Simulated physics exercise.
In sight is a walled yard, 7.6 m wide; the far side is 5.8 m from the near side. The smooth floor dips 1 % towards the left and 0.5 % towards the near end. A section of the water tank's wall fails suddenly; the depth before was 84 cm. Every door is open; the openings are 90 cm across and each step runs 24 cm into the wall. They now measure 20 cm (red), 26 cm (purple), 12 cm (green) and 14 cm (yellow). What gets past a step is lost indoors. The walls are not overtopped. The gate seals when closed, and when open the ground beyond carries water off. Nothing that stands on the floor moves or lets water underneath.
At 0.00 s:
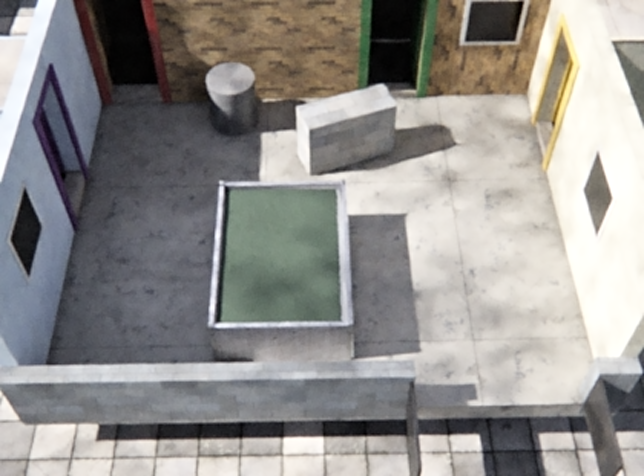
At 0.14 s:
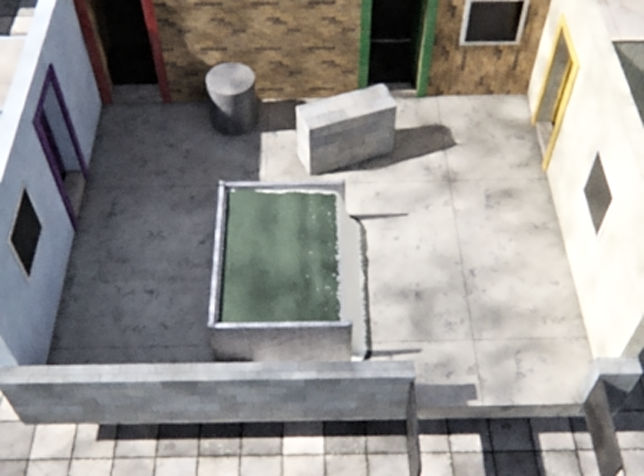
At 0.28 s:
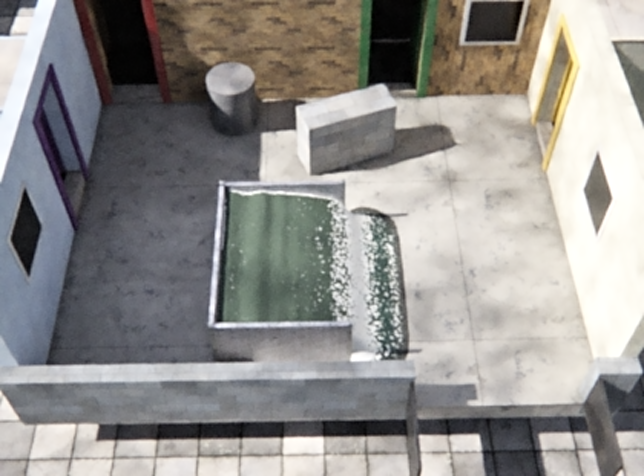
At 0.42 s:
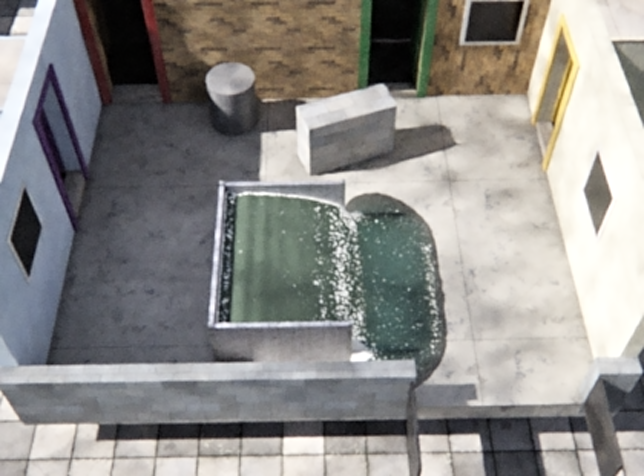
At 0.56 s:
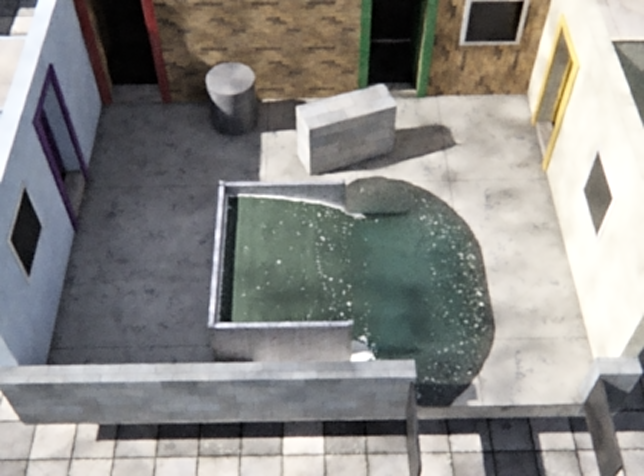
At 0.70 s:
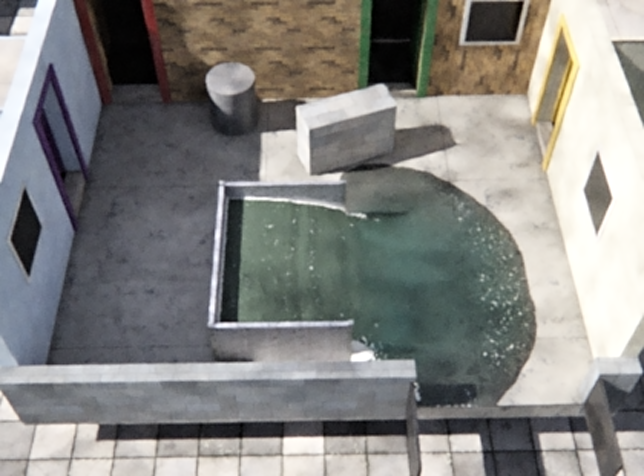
Walled yard with a raised water tank giving way on its right side, green water pouring out and spreading rightward across the floor.
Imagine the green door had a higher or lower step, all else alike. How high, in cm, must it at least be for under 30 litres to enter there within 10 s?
Some 9 cm above the ground.
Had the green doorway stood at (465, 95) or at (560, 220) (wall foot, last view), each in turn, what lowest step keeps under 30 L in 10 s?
About 19 and 28 cm.
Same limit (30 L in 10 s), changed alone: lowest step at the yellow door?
About 12.0 cm at yellow.
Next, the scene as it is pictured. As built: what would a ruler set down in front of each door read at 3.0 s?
In cm: Red 0, purple 0, green 1, yellow 15.
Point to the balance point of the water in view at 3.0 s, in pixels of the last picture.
At about (451, 249).
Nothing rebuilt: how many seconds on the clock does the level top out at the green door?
At about 6.0 s.
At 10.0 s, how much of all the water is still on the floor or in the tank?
Roughly 62 in a hundred.
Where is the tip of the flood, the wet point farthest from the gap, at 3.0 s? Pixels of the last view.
Near (526, 95).
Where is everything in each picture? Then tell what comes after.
The first picture shows the water tank at (282, 253) is whole and still, 84 cm deep; the green door at (395, 52) is dry.
In the second picture, the front is at (366, 352), 0.3 m from the gap at (344, 272); 0.6 m2 of floor is wet, 84 cm left at the back.
In the third picture, the front is at (404, 340), 0.8 m from the gap at (344, 275); 2.1 m2 of floor is wet, 82 cm left at the back.
In the fourth picture, the front is at (442, 336), 1.4 m from the gap at (344, 277); 4.0 m2 of floor is wet, 74 cm left at the back.
In the fifth picture, the front is at (488, 335), 2.0 m from the gap at (344, 277); 6.7 m2 of floor is wet, 72 cm left at the back.
In the sixth picture, the front is at (529, 305), 2.7 m from the gap at (344, 278); 9.2 m2 of floor is wet, 69 cm left at the back; the green door at (395, 52), 4.2 m from the gap, is still 1.8 m from the nearest water.
After 1.4 s water covers 40 % of the floor, deepest (48 cm) near (562, 287); it has not reached the green door.
After 3.0 s water covers 45 % of the floor, deepest (36 cm) near (518, 102); it has not reached the green door.
After 10.0 s water covers 90 % of the floor, deepest (13 cm) near (40, 398); 4 cm at the green door, 8 litres in over its 12 cm step.
At the green door as built, the water arrived by 3.1 s and peaked near 15 cm at 6.0 s.
Run again over the same 10 s with other heights there, 44 litres in over 7.5 cm, 19 litres over 10 cm. The limit of 30 litres is kept from about 9 cm up.
